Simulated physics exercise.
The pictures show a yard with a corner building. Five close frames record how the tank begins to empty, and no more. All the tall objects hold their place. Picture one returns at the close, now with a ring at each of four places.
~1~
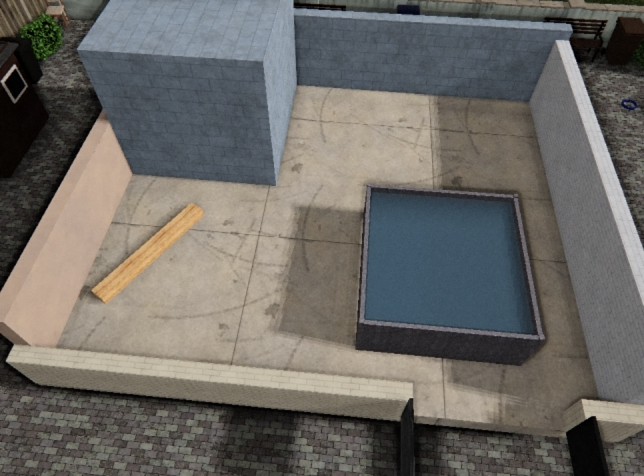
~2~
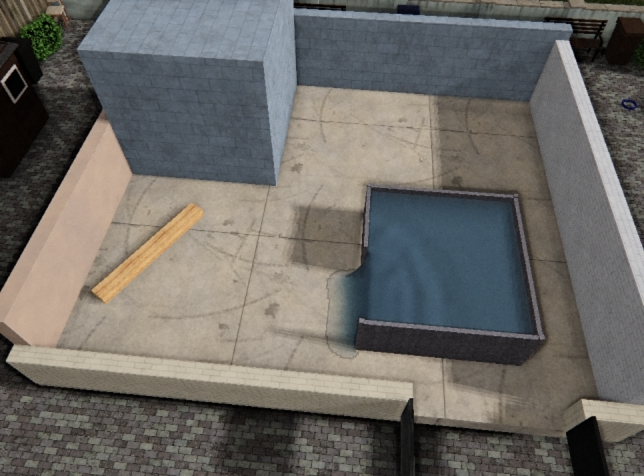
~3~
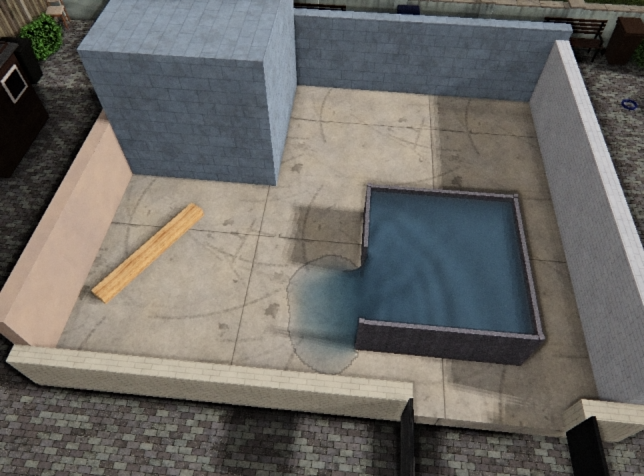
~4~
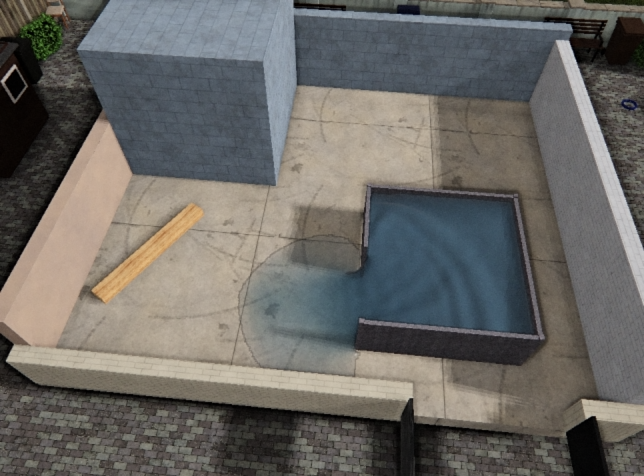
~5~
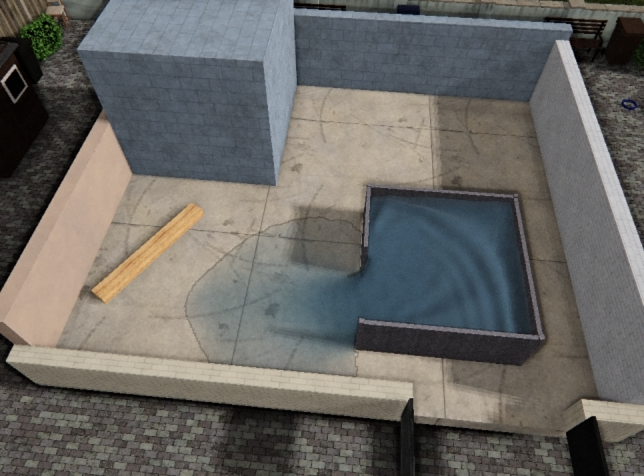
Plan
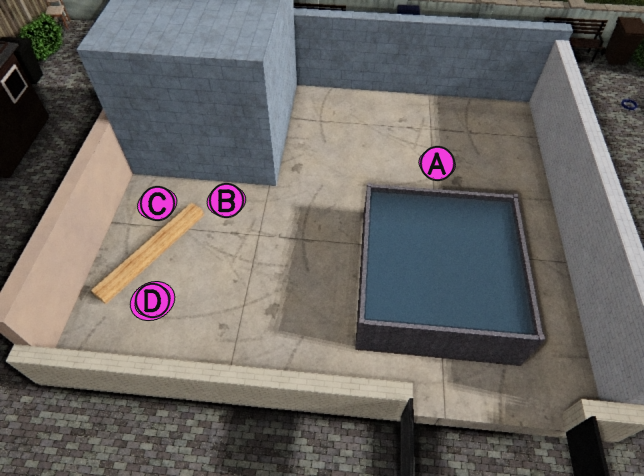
In the video, a square tank of blue water stands in a walled yard with a corner building and a wooden beam; an opening appears in its left side, and water pours out, spreading leftward across the paved ground.
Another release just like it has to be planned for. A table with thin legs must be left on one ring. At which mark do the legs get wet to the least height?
A.
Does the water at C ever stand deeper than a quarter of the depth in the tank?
Yes, it does.
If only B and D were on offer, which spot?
The answer is B.
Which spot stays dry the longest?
A.
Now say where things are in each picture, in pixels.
Tank full, its middle at (445, 256); open gate at (493, 395), in the first frame.
In the second frame, 2 % of the ground under water, visible out to (346, 275).
In the third frame, 5 % of the ground under water, visible out to (297, 279).
In the fourth frame, 10 % of the ground under water, visible out to (244, 295).
In the fifth frame, 16 % of the ground under water, visible out to (192, 300).
In magenta, A at (437, 163); B at (226, 200); C at (157, 203); D at (152, 300).
For spot A, the water peaks at about 13 % of the depth that stood in the tank.
For spot B, the water peaks at about 36 % of the depth that stood in the tank.
For spot C, the water peaks at about 46 % of the depth that stood in the tank.
For spot D, the water peaks at about 58 % of the depth that stood in the tank.
